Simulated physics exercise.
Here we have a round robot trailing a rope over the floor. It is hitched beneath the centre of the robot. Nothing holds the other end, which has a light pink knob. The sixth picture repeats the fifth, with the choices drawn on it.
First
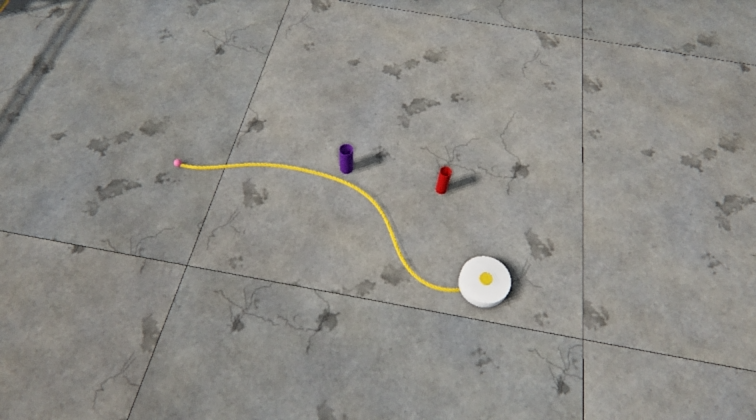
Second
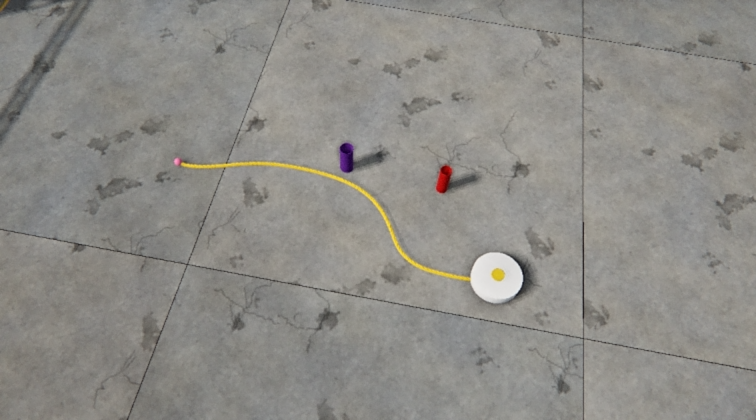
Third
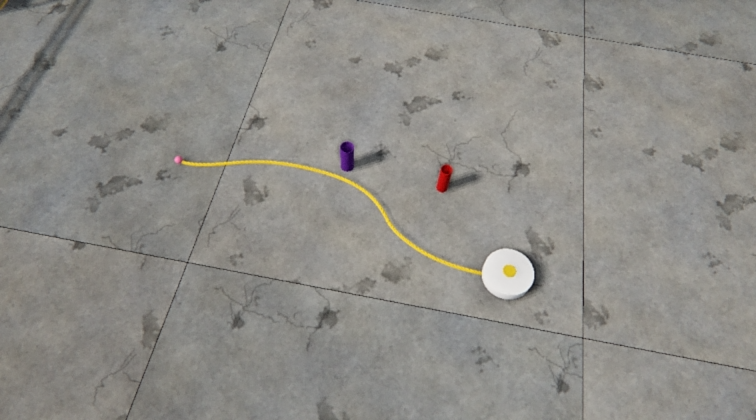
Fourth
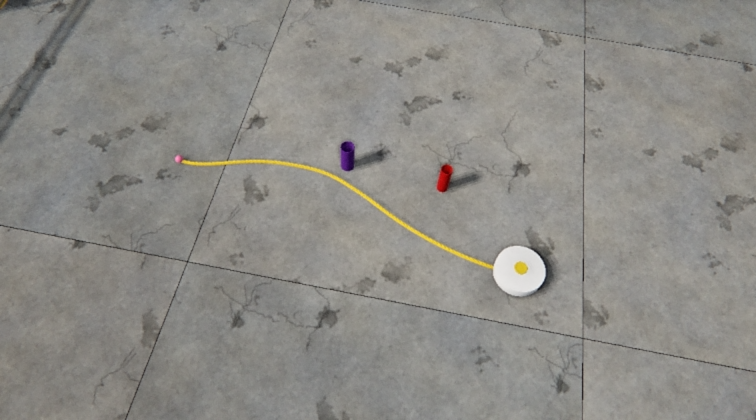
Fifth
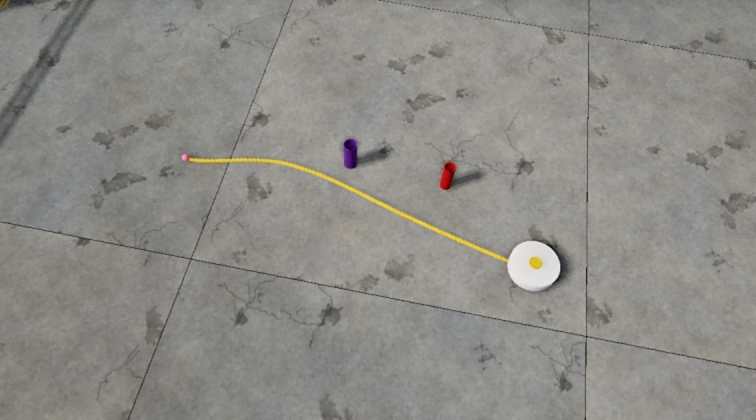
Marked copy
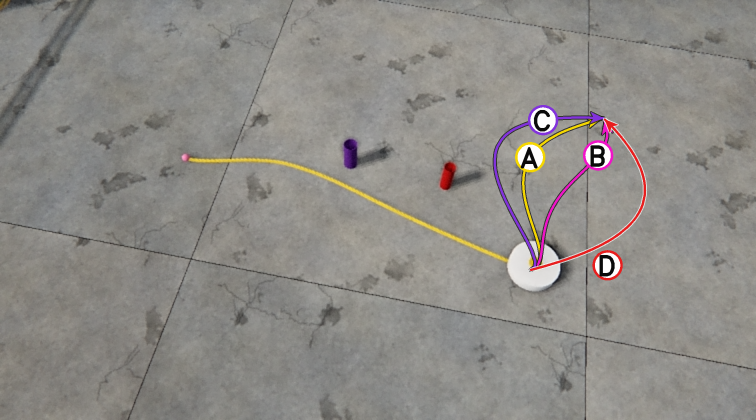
A round white robot with a yellow centre sits right of centre on a grey, cracked concrete floor marked by dark seams, seen from above at an angle. A yellow rope curves from it to a light pink knob at the left, passing below a purple post and a red post. The robot glides slightly right and upward, drawing the rope's bends straighter, while the view shifts very slightly.
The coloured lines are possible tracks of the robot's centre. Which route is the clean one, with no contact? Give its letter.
Choose route D.
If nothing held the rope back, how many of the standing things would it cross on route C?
Two.
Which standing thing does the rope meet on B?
The red post.
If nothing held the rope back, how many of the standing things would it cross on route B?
In all, one.
On the marked copy, A from (531, 270) via (525, 169) to (601, 119); B from (531, 270) via (567, 187) to (605, 121); C from (531, 270) via (496, 151) to (604, 118); D from (531, 270) via (637, 216) to (605, 119).
Following D. Soon after the start, robot (620, 232), middle of the rope (427, 215), free end (256, 167).
Later, robot (643, 162), middle of the rope (479, 209), free end (303, 180).
In the end, robot (606, 114), middle of the rope (485, 203), free end (309, 181); nothing has been touched.
As for the rest, A meets the red post and purple post; B meets the red post; C meets the red post and purple post.
